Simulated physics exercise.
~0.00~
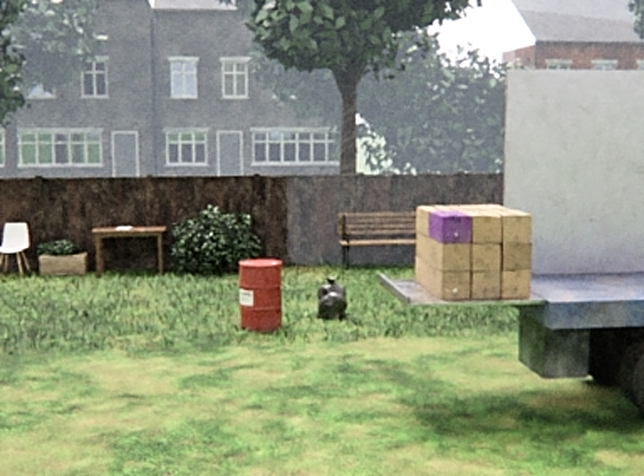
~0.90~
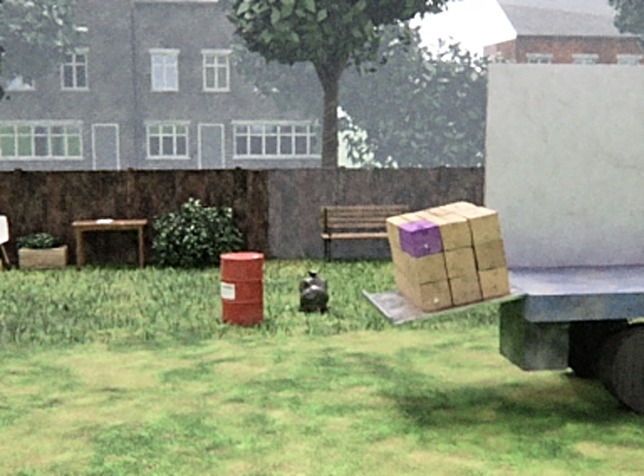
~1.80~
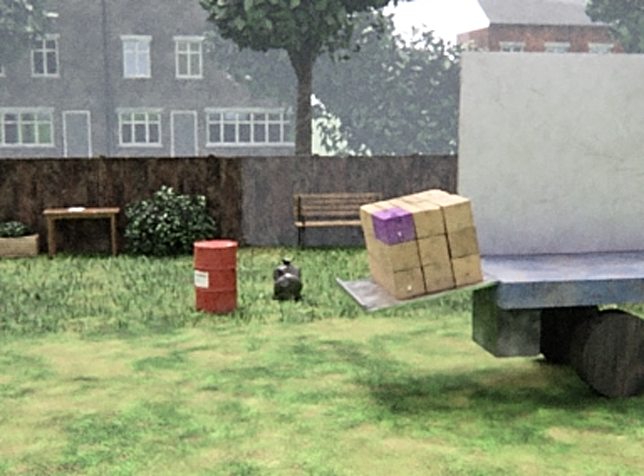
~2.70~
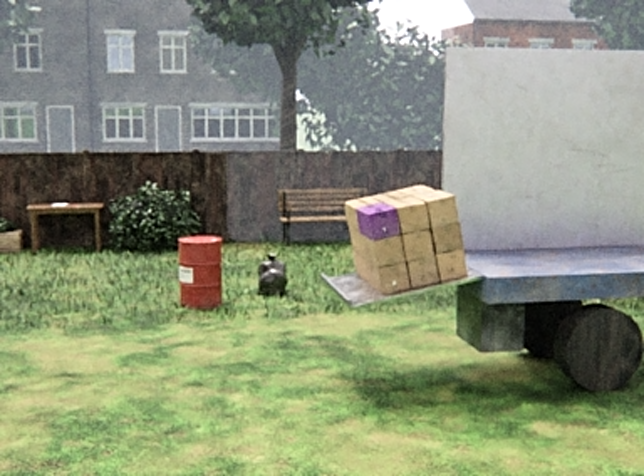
A stack of taped tan cartons, one of them purple at its upper left, sits on a flat platform at the back of a pale-sided lorry, seen from across a grassy yard. A red barrel and a small dark canister stand on the lawn to the left, with a bench, a table and a bush along a dark fence, and grey houses beyond. The platform's outer edge droops to the left, and the cartons tilt with it. The view drifts right, showing more of the wheel. The platform stays slanted, and the cartons remain together on it.
